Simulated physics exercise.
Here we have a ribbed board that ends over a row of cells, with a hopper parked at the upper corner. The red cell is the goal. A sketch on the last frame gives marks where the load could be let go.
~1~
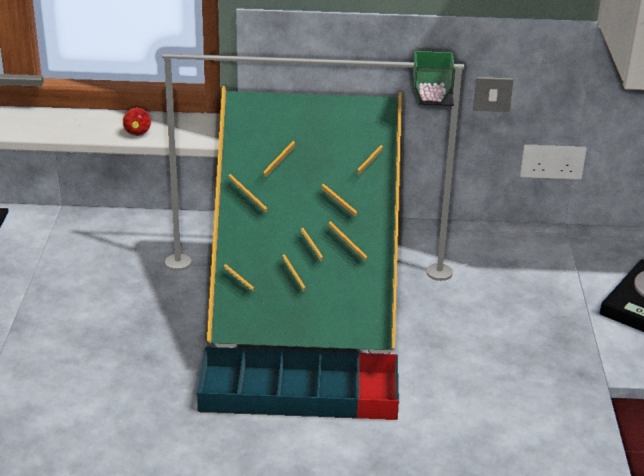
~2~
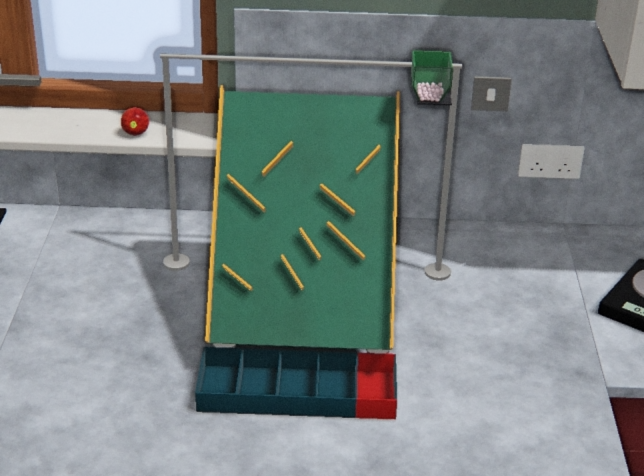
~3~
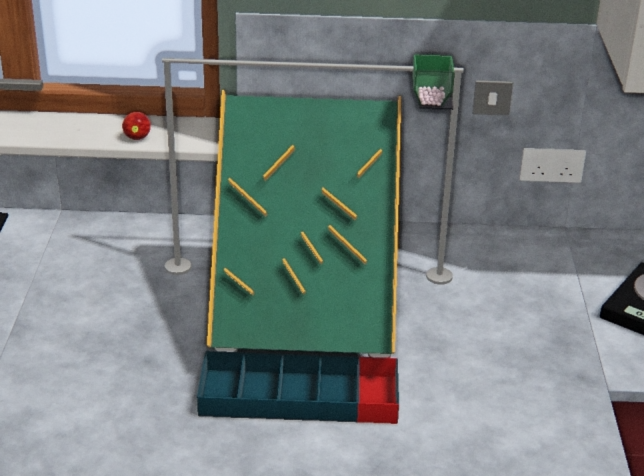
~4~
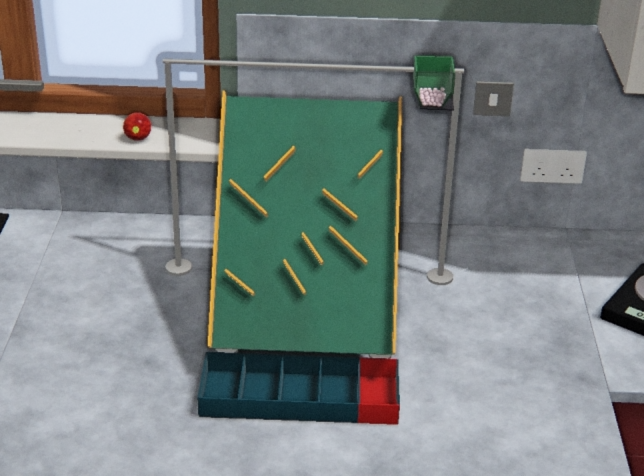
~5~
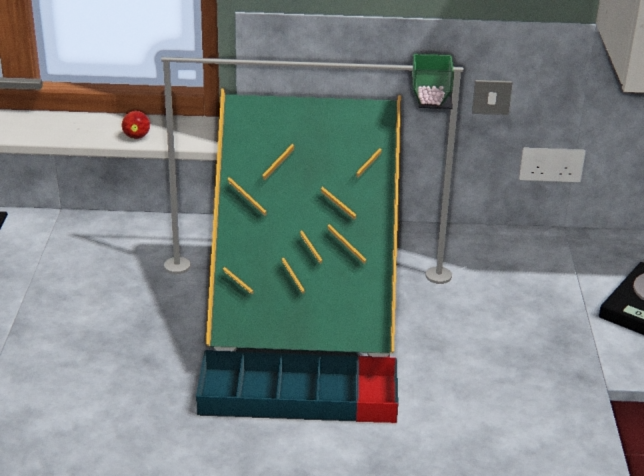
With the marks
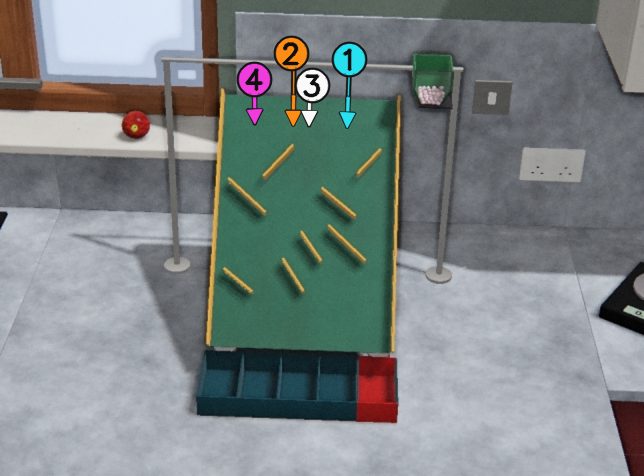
On a grey counter by a window, a green board with slanted orange ribs stood above a row of cells, the rightmost one red, while a small green hopper of pale pieces stayed still.
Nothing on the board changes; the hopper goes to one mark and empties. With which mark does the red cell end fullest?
Mark 1 does it best.
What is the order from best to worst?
The order is 1, 3, 2, 4.
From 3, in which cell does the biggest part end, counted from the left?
The fifth from the left.
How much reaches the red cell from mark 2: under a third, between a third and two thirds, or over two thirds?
Mark 2 gives under a third.
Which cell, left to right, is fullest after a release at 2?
The fourth from the left.
On the marked copy, mark 1 meets the board at (347, 122); mark 2 meets the board at (293, 120); mark 3 meets the board at (309, 120); mark 4 meets the board at (254, 118).
With 1, the larger part in the red cell, about a tenth in other cells, about a tenth outside the box.
With 2, roughly a quarter in the red cell, roughly two thirds in other cells, about a tenth outside the box.
With 3, roughly half in the red cell, roughly a third in other cells, about a tenth outside the box.
With 4, about a tenth in the red cell, the larger part in other cells, about a tenth outside the box.
